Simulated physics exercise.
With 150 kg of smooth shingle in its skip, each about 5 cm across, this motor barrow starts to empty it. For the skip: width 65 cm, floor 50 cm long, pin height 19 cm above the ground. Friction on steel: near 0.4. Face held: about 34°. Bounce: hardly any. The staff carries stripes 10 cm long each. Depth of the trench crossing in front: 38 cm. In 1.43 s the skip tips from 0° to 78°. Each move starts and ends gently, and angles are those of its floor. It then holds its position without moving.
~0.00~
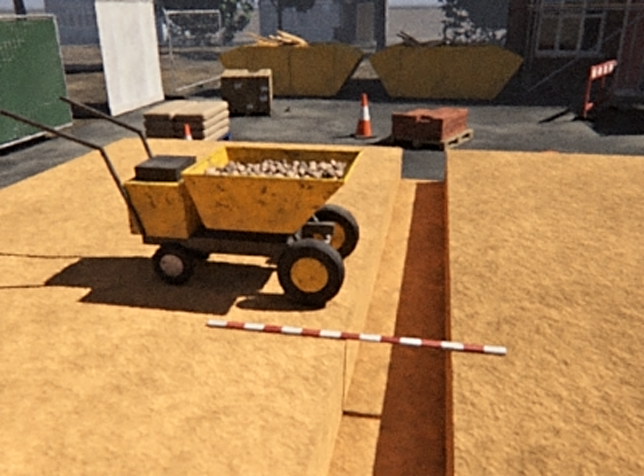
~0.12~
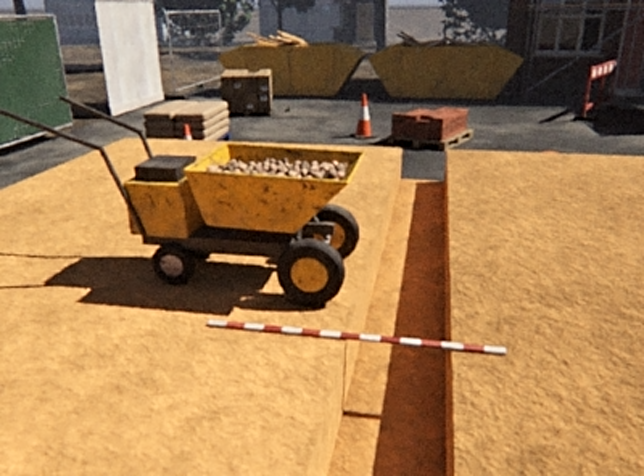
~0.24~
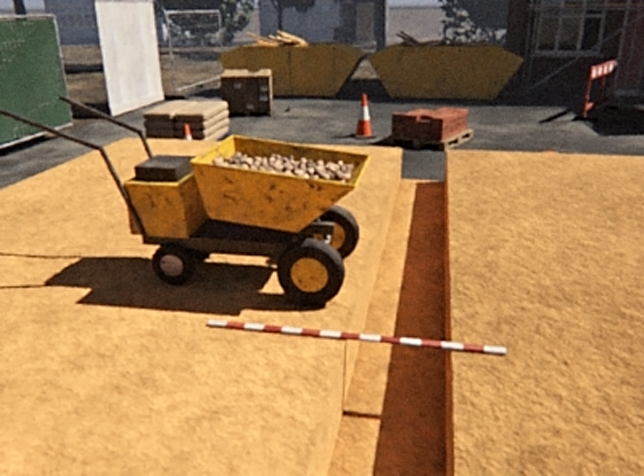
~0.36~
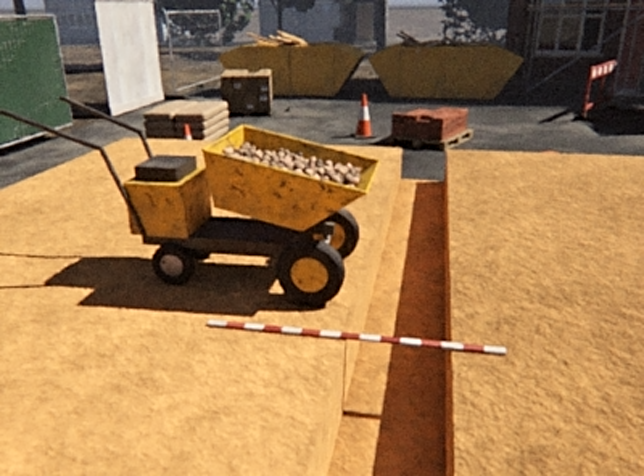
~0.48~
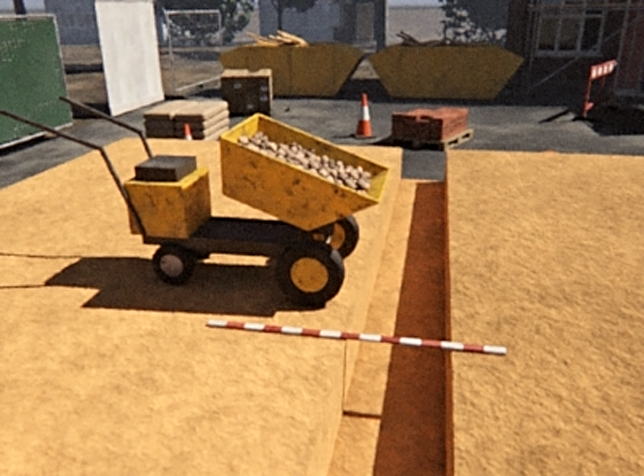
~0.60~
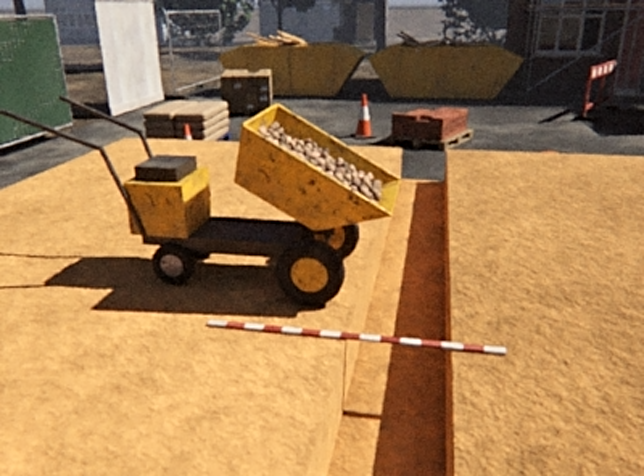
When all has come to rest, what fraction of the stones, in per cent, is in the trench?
At the end about 58 per cent of the stones are there.
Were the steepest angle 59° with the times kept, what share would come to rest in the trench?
It would be near 65 per cent.
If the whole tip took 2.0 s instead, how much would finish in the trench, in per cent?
Roughly 60 per cent.
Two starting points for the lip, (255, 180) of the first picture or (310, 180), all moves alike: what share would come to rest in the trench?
Estimates: 90 % then 100 %.
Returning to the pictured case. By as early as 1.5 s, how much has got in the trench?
Some 40 per cent of the load by that point.
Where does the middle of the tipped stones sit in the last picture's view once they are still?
I'd put it close to (441, 330).
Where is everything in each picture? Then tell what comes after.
The first picture shows lip at (345, 182), floor tilted 0°, highest stones at (292, 169).
In the second picture, the skip is at 2°, its lip at (348, 183); the top of the load is at (268, 168); the stones move at 0.2 m/s on average.
In the third picture, the skip is at 6°, its lip at (355, 187); the top of the load is at (246, 162); the stones move at 0.4 m/s on average.
In the fourth picture, the skip is at 12°, its lip at (366, 193); the top of the load is at (251, 152); the stones move at 0.5 m/s on average.
In the fifth picture, the skip is at 20°, its lip at (379, 203); the top of the load is at (258, 141); the stones move at 0.6 m/s on average.
In the sixth picture, the skip is at 30°, its lip at (391, 215); the top of the load is at (273, 133); the stones move at 0.7 m/s on average.
After 1.1 s the floor is at 66°; 98 % in the skip, 2 % in the trench; the foremost stones are at (436, 256).
After 1.5 s the floor is at 78°; 27 % in the skip, 39 % in the trench, 34 % past the trench; the foremost stones are at (559, 297).
After 1.9 s the floor is at 78°; 2 % in the skip, 56 % in the trench, 42 % past the trench; the foremost stones are at (631, 300).
After 3.8 s the floor is at 78°; 0 % in the skip, 58 % in the trench, 42 % past the trench; the foremost stones are past the picture's edge.
